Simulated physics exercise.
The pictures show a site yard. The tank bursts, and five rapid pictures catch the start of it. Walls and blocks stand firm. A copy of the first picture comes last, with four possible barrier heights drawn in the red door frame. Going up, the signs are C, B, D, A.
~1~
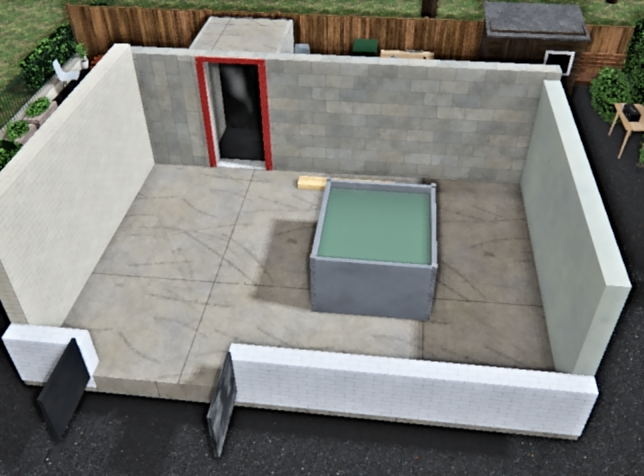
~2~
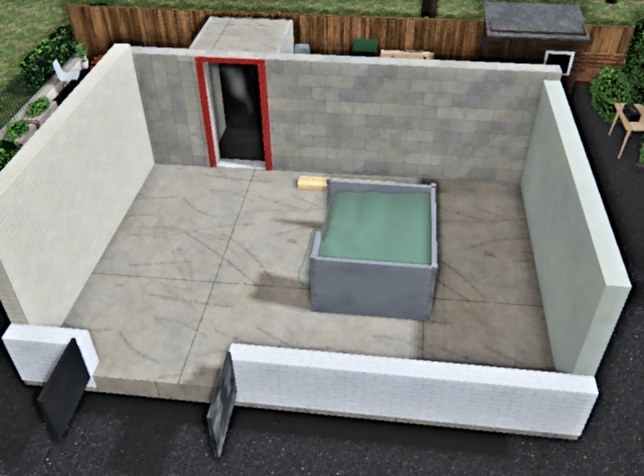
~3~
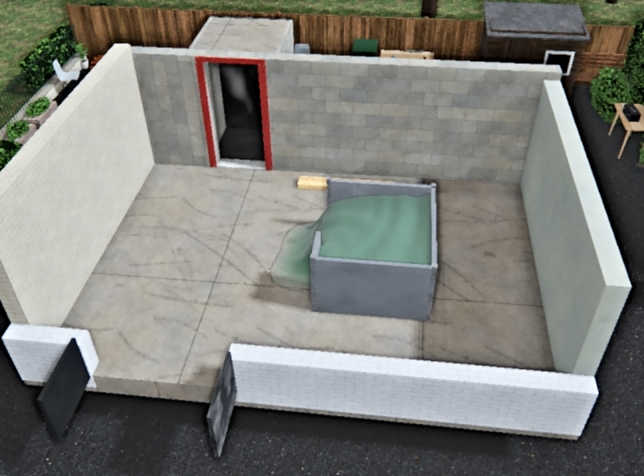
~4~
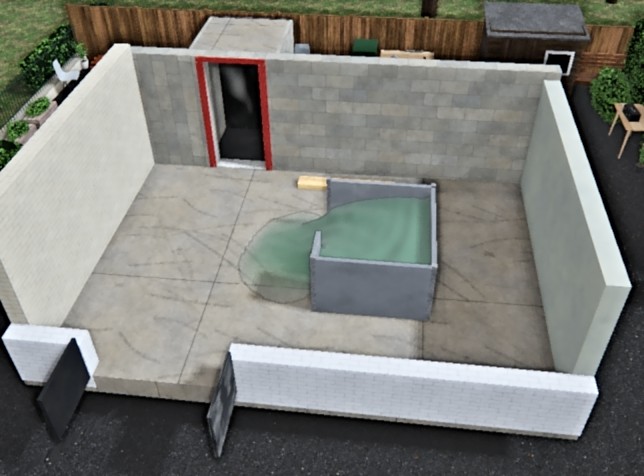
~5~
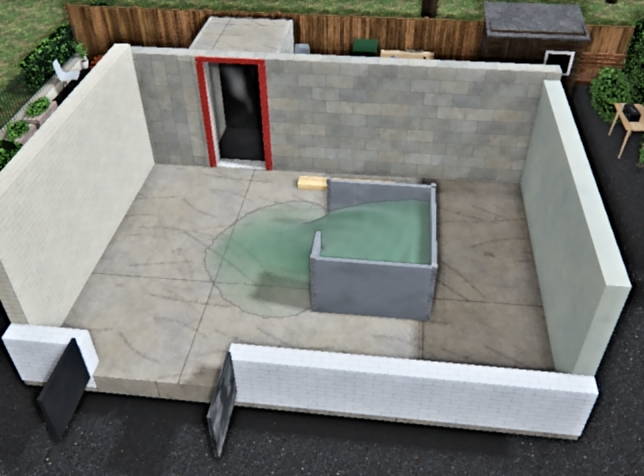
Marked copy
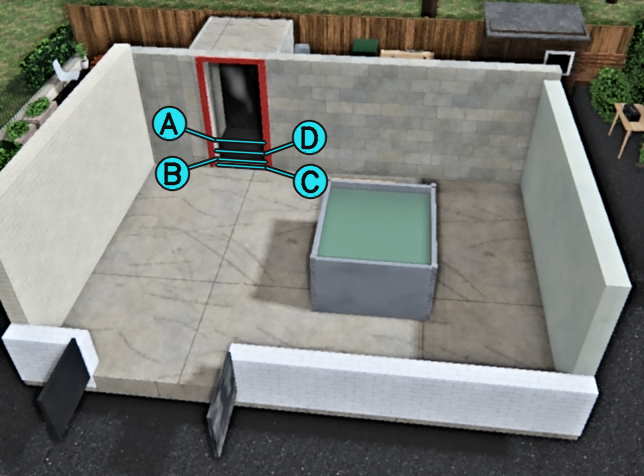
Green water sat still in a grey tank in a walled yard, then poured out through the tank's left side and spread leftward across the paved ground in a widening, rounded sheet.
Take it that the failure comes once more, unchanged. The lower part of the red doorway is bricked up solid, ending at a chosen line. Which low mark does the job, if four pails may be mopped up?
Take B.
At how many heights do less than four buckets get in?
Three of the four.
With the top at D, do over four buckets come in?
No, that is safe.
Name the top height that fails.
That would be C.
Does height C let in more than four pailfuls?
Yes.
In cyan, A at (239, 141); B at (241, 160); C at (241, 166); D at (240, 152); from the bottom up C, B, D, A.
For height A, nothing gets over.
For height B, a bucket or two gets in.
For height C, some 15 bucketfuls get in.
For height D, nothing gets over.
